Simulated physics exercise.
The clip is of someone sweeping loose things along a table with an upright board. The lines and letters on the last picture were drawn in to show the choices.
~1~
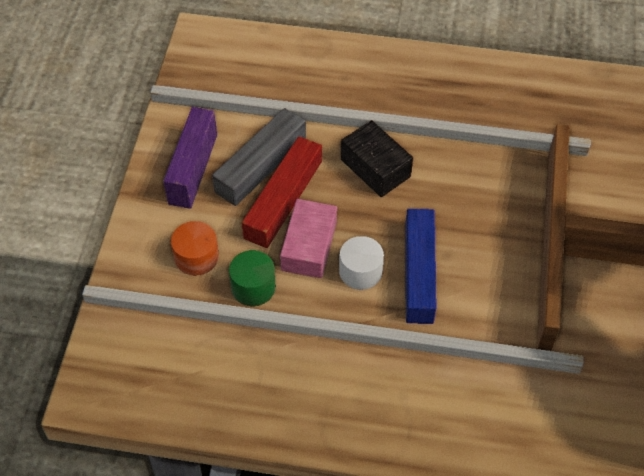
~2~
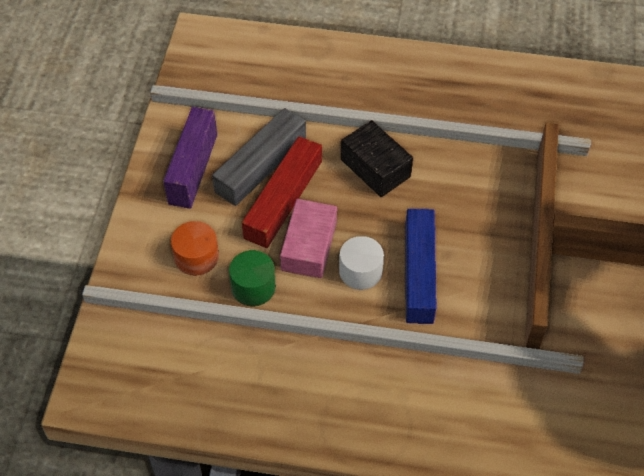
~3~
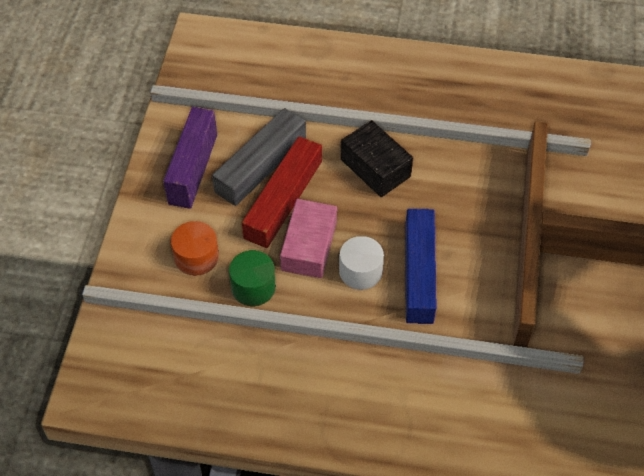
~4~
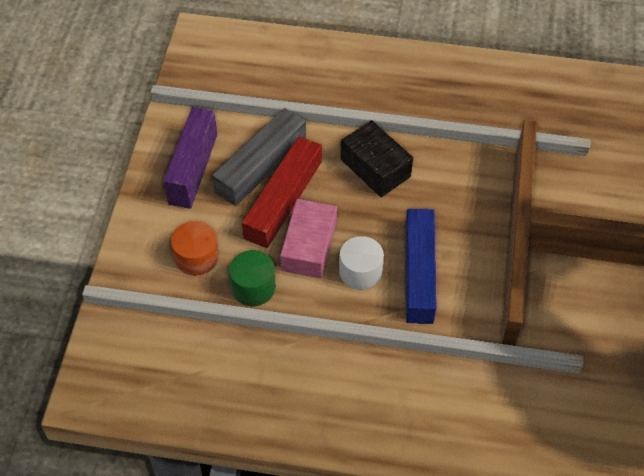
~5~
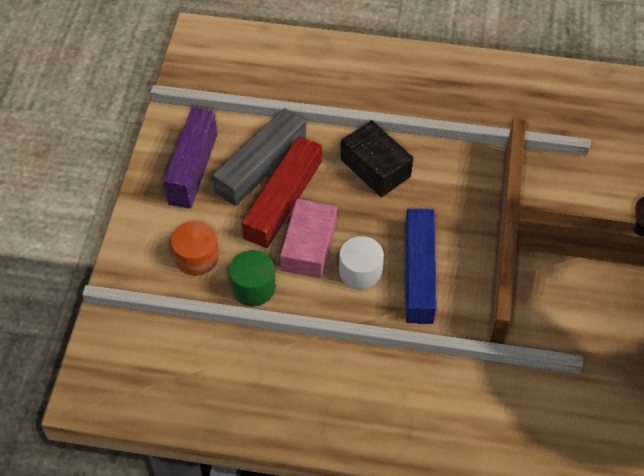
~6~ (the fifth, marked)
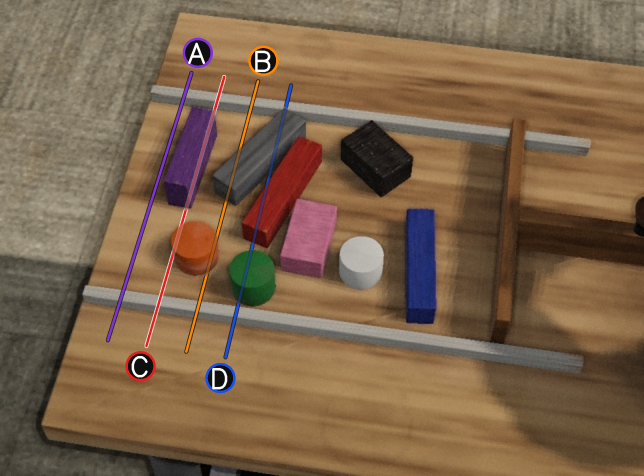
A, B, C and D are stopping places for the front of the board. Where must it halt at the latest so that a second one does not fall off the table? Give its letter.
B.
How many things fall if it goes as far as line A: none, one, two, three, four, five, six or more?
In all, six or more.
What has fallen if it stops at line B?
The purple bar goes over.
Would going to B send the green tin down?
No.
On the marked copy, A at (153, 195); B at (225, 205); C at (189, 200); D at (261, 210).
Taking B. A third of the way, board (408, 199); black block (370, 157); white tin (341, 262).
Two thirds of the way, board (306, 186); purple bar (173, 151); orange tin (190, 251).
When it is over, board (228, 176); purple bar over the edge; grey stick (152, 134); one fallen.
As for the rest, A drops seven; C drops four; D is within the limit but short.
